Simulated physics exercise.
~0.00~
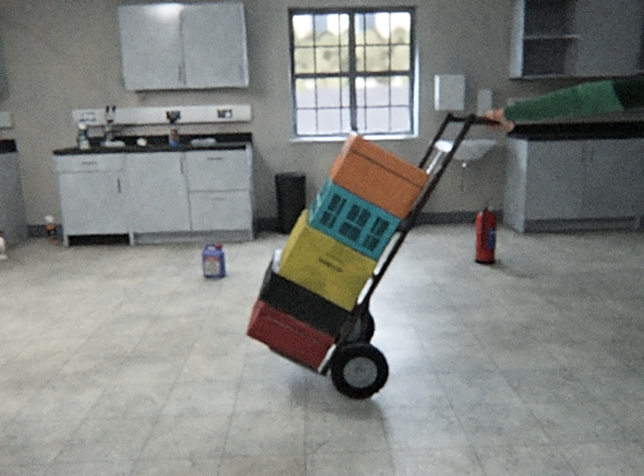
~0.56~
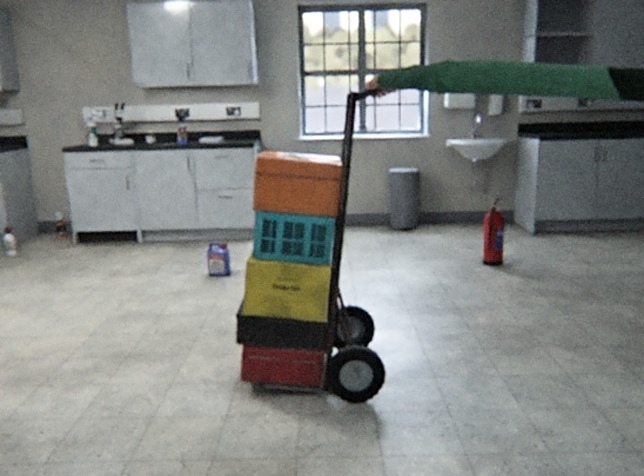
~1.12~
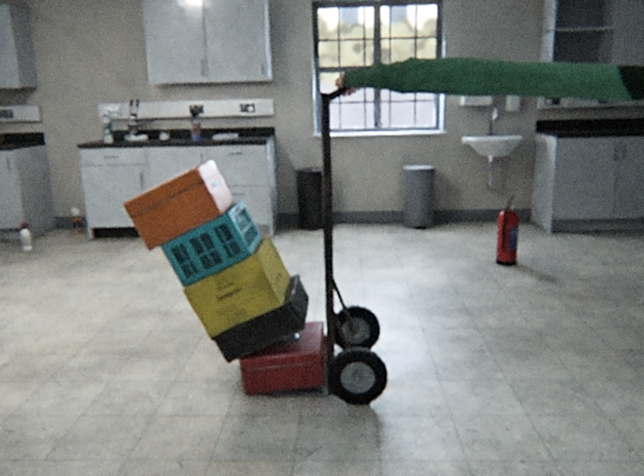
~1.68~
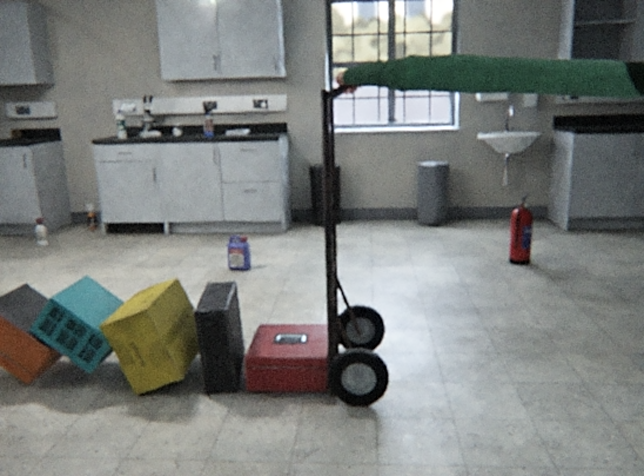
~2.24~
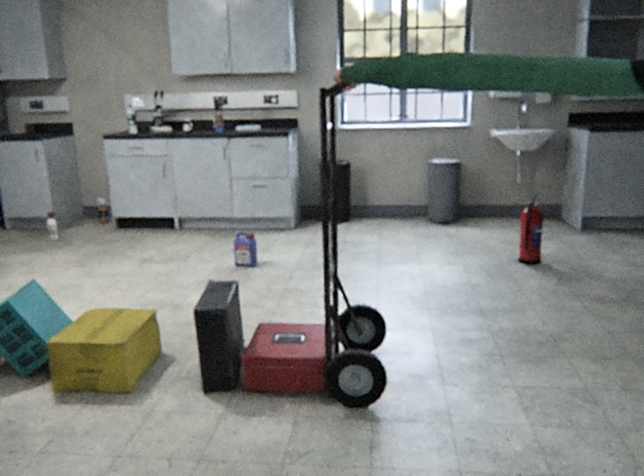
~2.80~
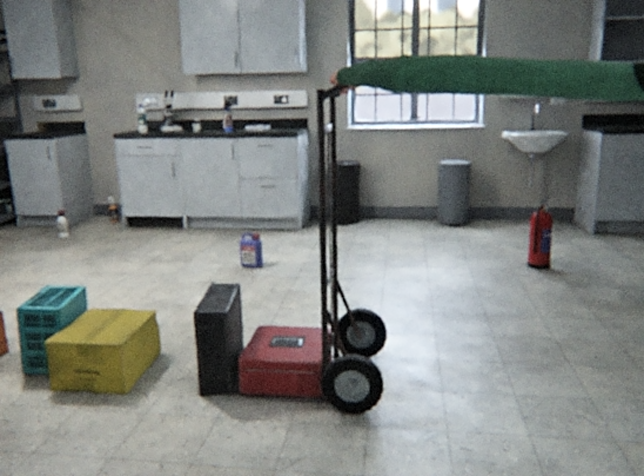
Sack truck swinging upright in a green-sleeved grip, its stacked boxes toppling left across the floor, leaving only the red toolbox upright against it.
